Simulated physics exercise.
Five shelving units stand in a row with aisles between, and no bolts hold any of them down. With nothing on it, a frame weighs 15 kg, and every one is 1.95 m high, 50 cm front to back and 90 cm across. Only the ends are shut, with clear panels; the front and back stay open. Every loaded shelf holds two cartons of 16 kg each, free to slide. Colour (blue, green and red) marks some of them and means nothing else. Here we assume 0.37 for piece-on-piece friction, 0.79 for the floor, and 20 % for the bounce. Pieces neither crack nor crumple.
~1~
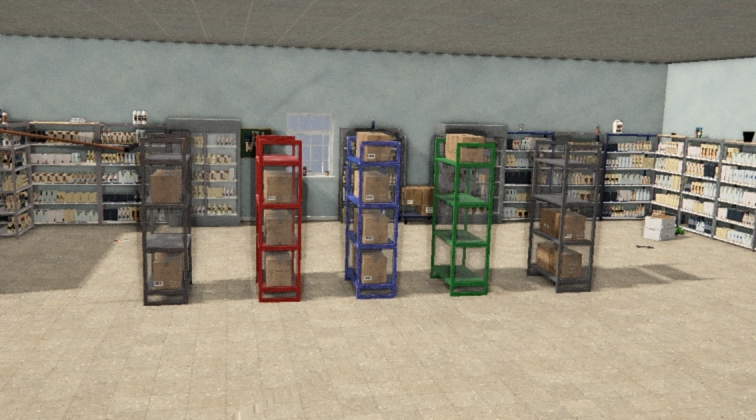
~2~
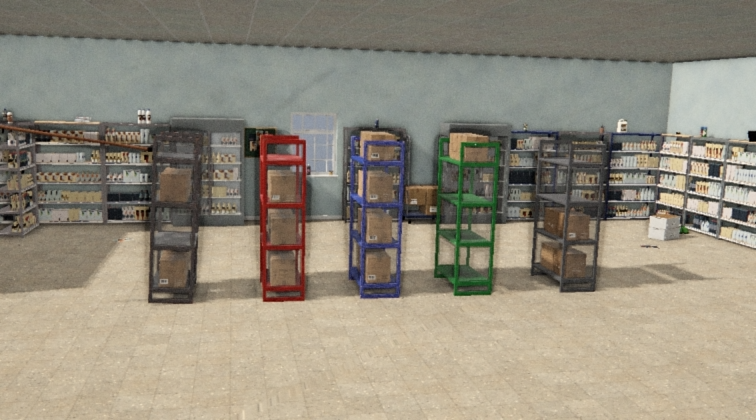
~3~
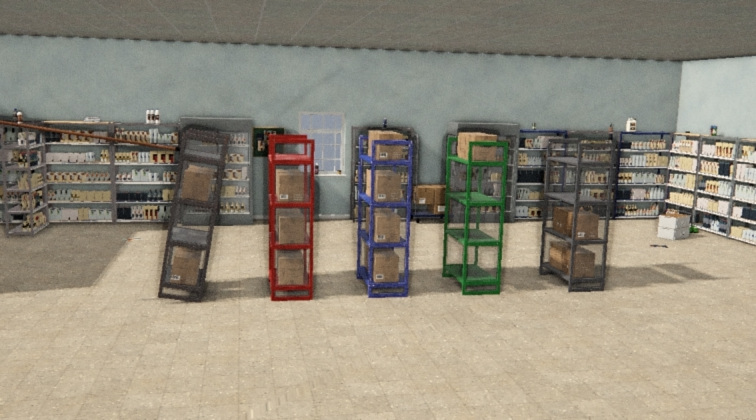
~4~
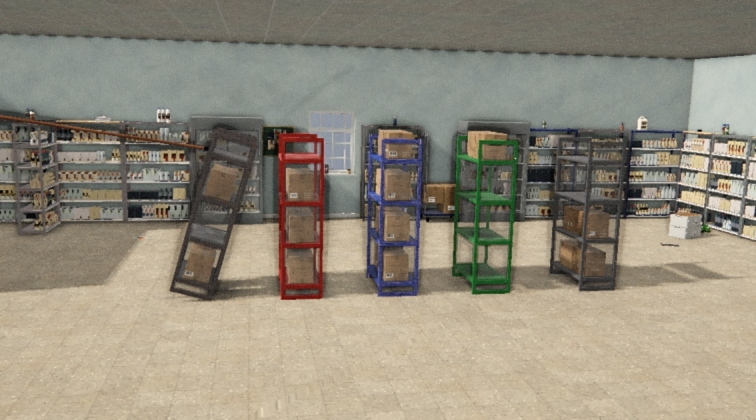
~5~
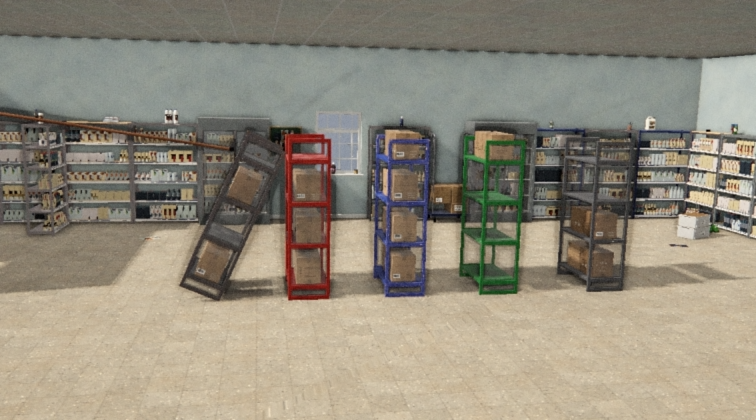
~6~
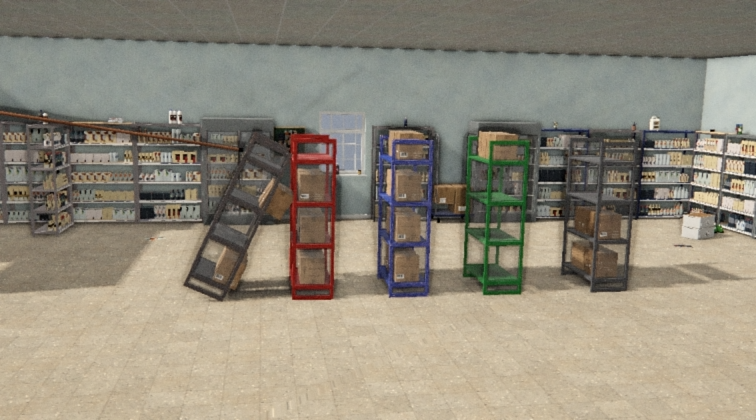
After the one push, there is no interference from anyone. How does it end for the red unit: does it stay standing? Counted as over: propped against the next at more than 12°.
Upright.
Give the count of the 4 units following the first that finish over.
That would be 0 of them.
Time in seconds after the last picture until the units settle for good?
Around 1.0 s.
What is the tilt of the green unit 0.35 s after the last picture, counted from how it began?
0°.
Then, 0.13 s on from the sixth picture, 2 cartons spilt or dropped; none of the 4 other units over; red unit unmoved.
Finally, 4 cartons spilt or dropped; none of the 4 other units over; red unit unmoved; blue unit unmoved; green unit unmoved. Four left standing. Seen by the last camera, middles, red unit near (311, 214), blue unit near (403, 214).
